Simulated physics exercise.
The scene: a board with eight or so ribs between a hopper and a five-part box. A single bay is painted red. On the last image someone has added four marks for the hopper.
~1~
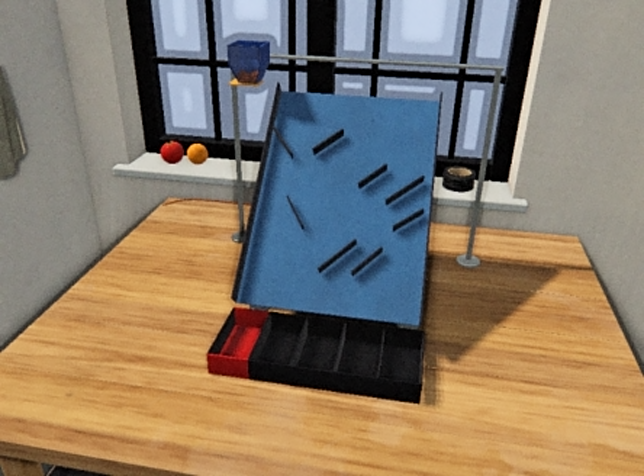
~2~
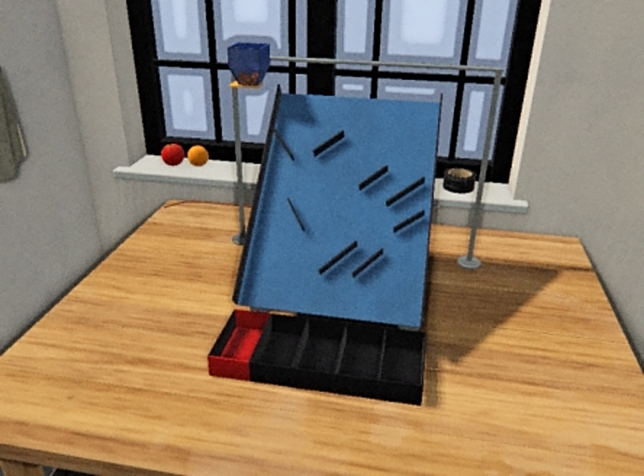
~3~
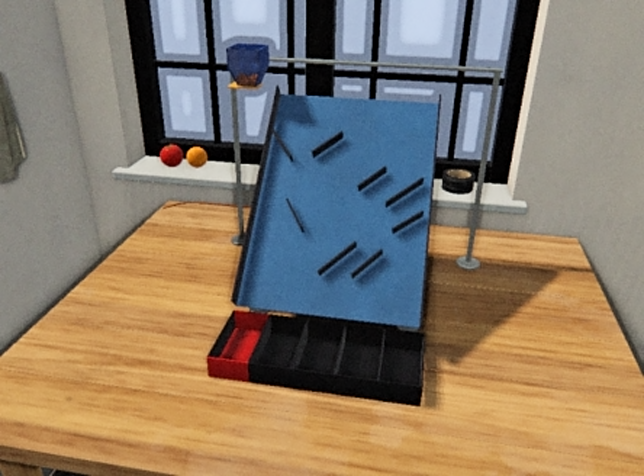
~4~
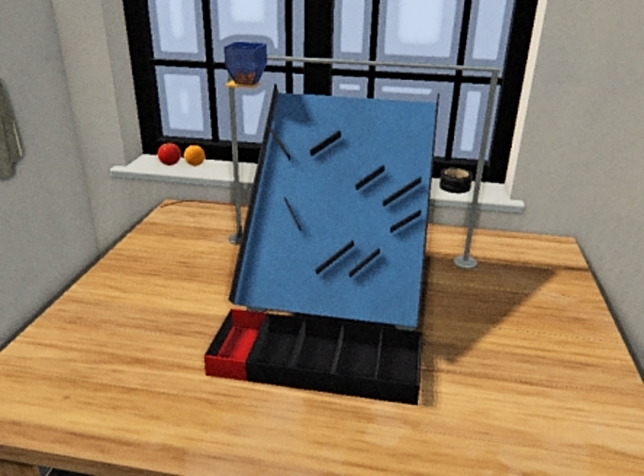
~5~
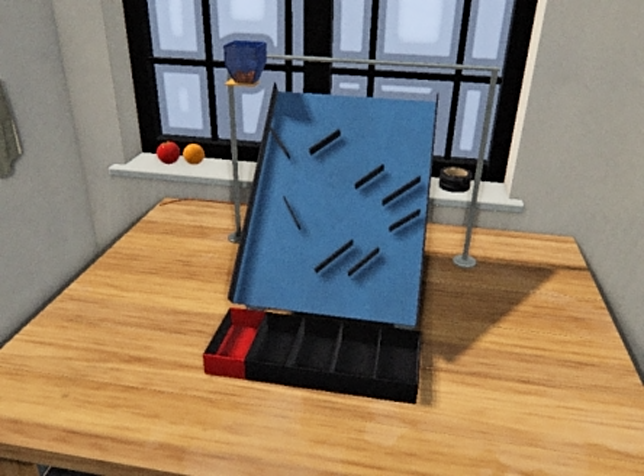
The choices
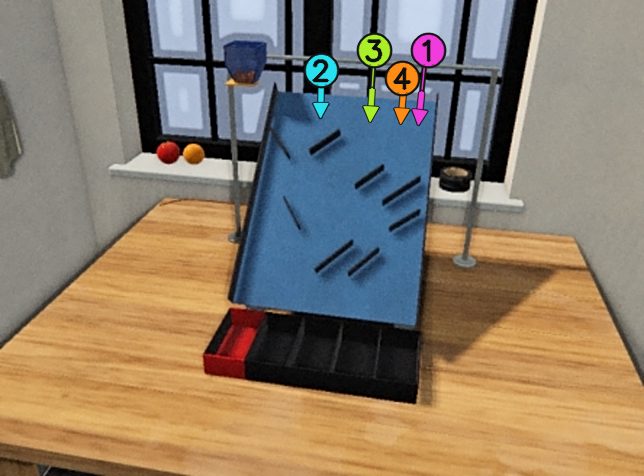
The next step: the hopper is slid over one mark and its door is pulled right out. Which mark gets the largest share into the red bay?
Best: 2.
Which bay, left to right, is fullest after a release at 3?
The second from the left.
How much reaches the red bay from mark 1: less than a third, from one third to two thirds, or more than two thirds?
It is less than a third.
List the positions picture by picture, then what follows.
The first picture shows hopper at (250, 75), clay pellets, door shut.
The second picture shows ribs (274, 128) to (292, 155), (313, 151) to (343, 131), (359, 185) to (387, 166).
The third picture shows ribs (386, 202) to (423, 178), (287, 199) to (301, 227), (393, 229) to (423, 211).
The fourth picture shows ribs (315, 270) to (353, 241), (349, 273) to (379, 248).
The fifth picture shows red bay at (224, 366), number 1 of 5 from the left.
On the marked copy, mark 1 meets the board at (418, 119); mark 2 meets the board at (320, 112); mark 3 meets the board at (370, 116); mark 4 meets the board at (401, 118).
If 1 is chosen, a small part in the red bay, most in other bays.
If 2 is chosen, about half in the red bay, about half in other bays.
If 3 is chosen, a small part in the red bay, nearly all in other bays, a stray few outside the box.
If 4 is chosen, a small part in the red bay, most in other bays, a stray few outside the box.
